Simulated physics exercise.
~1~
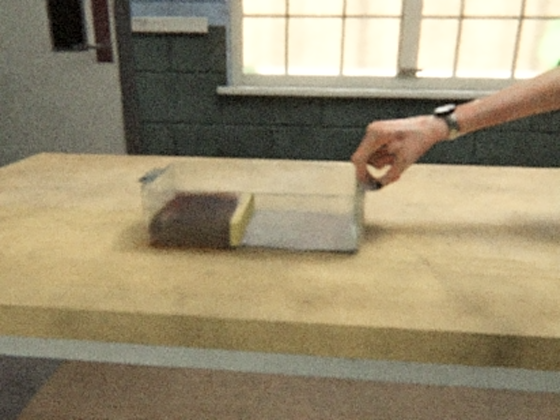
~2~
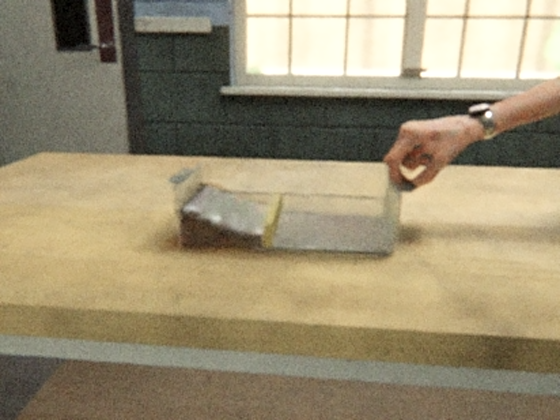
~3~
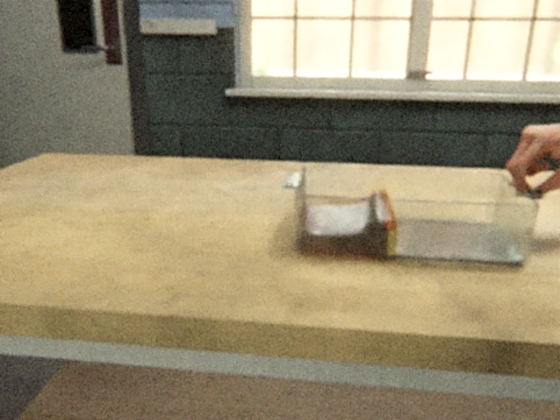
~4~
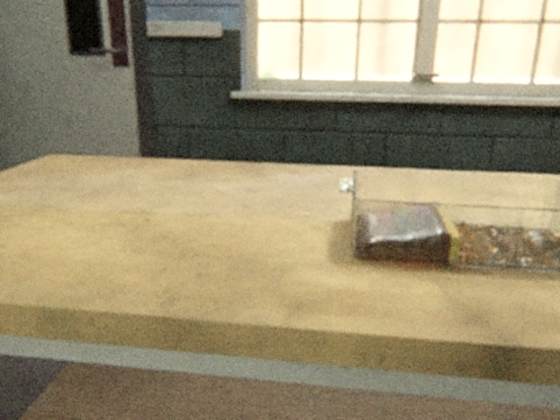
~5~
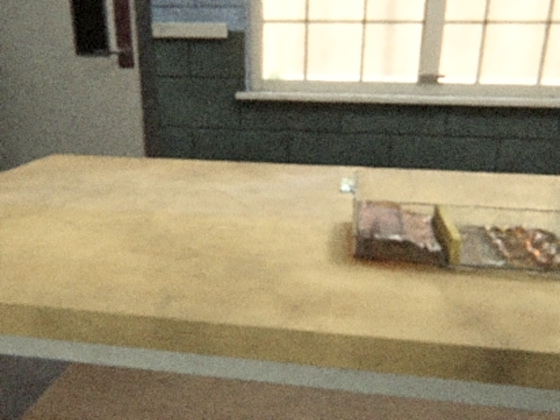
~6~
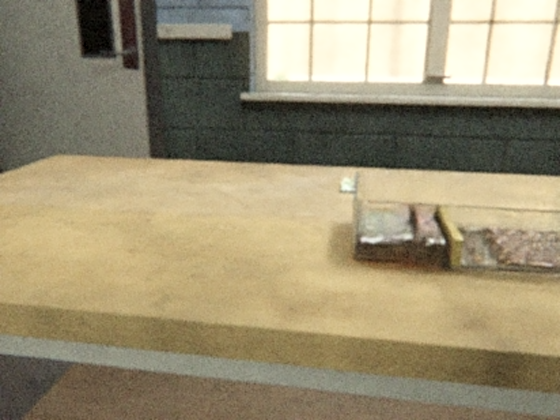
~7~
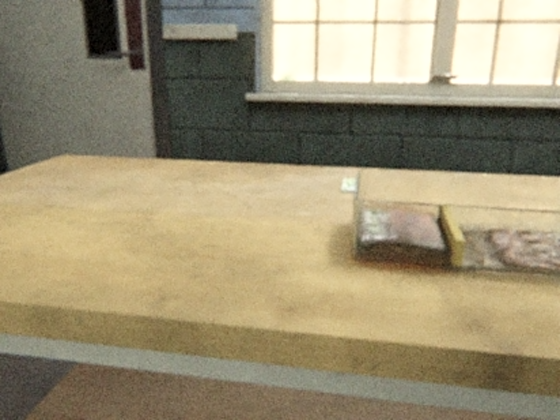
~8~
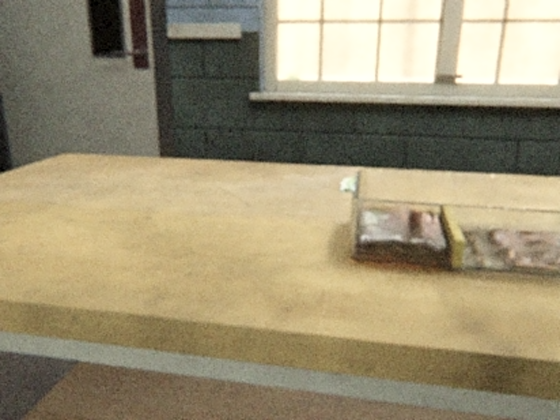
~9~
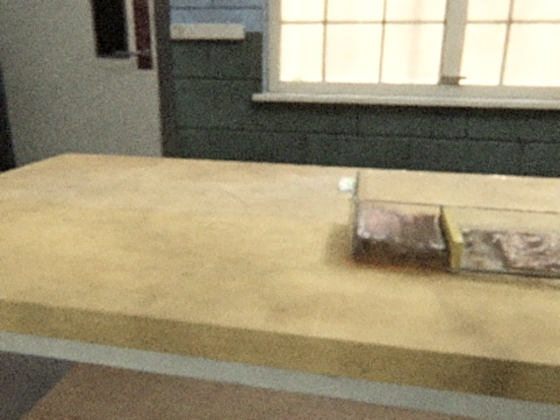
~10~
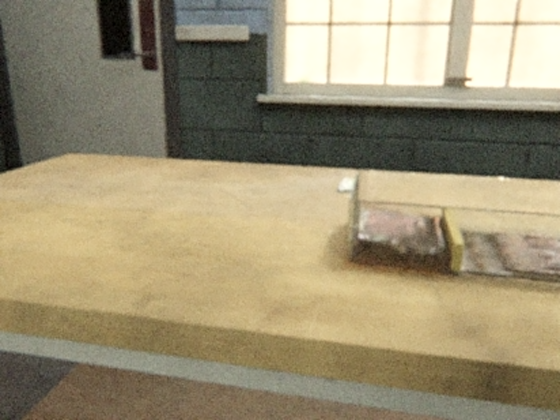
A hand pulling a clear divided tub rightward across a table, dark liquid sloshing over the divider and settling on both sides.
